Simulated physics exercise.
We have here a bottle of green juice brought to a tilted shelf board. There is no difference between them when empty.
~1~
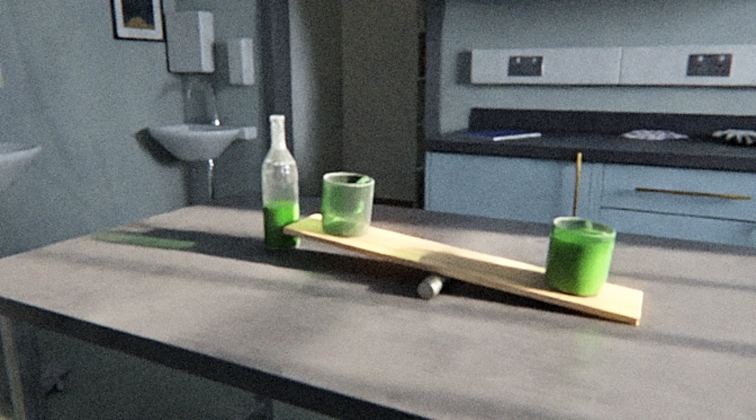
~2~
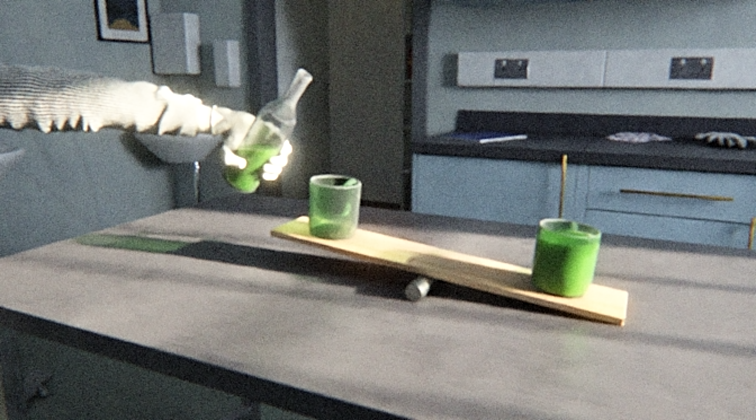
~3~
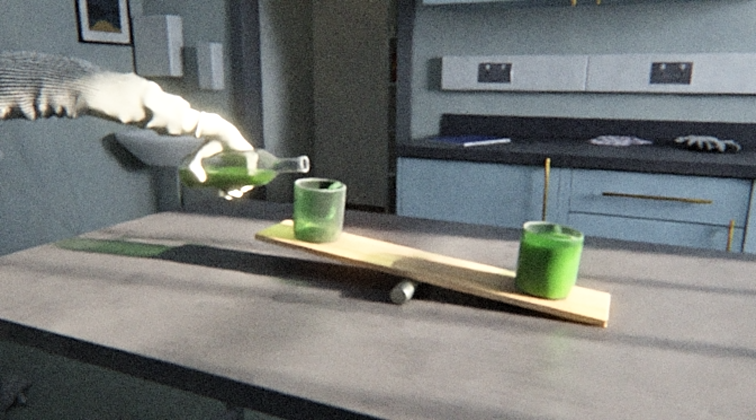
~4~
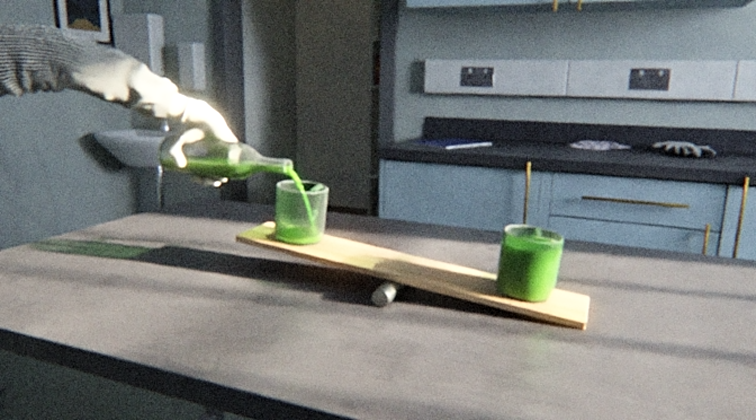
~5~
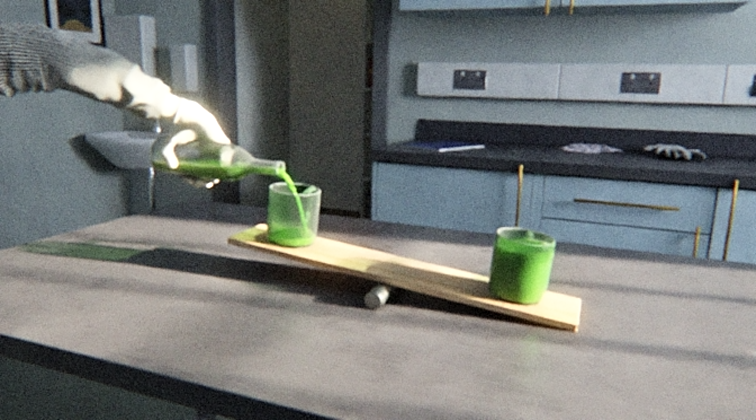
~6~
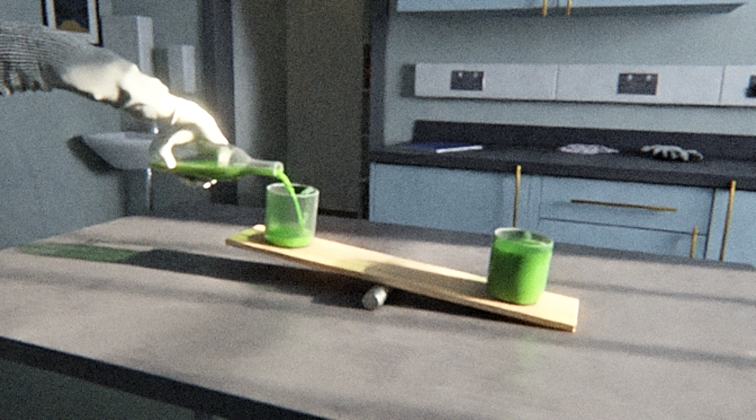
On a kitchen table, a gloved hand lifts a bottle and pours green juice into the left mug.
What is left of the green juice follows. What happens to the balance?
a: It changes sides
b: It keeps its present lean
It keeps its present lean.
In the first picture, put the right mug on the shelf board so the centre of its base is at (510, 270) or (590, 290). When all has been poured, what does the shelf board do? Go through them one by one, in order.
In that order, it turns and then remains put.
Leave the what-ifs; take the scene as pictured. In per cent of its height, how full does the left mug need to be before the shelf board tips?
Result: Some 80 per cent.
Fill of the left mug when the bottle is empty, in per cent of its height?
It comes up to around 60 percent.
Next, the left mug is about a third full; the shelf board leans as before.
After that, the left mug is about half full; the shelf board leans as before.
Finally, the left mug is about half full; the shelf board leans as before.
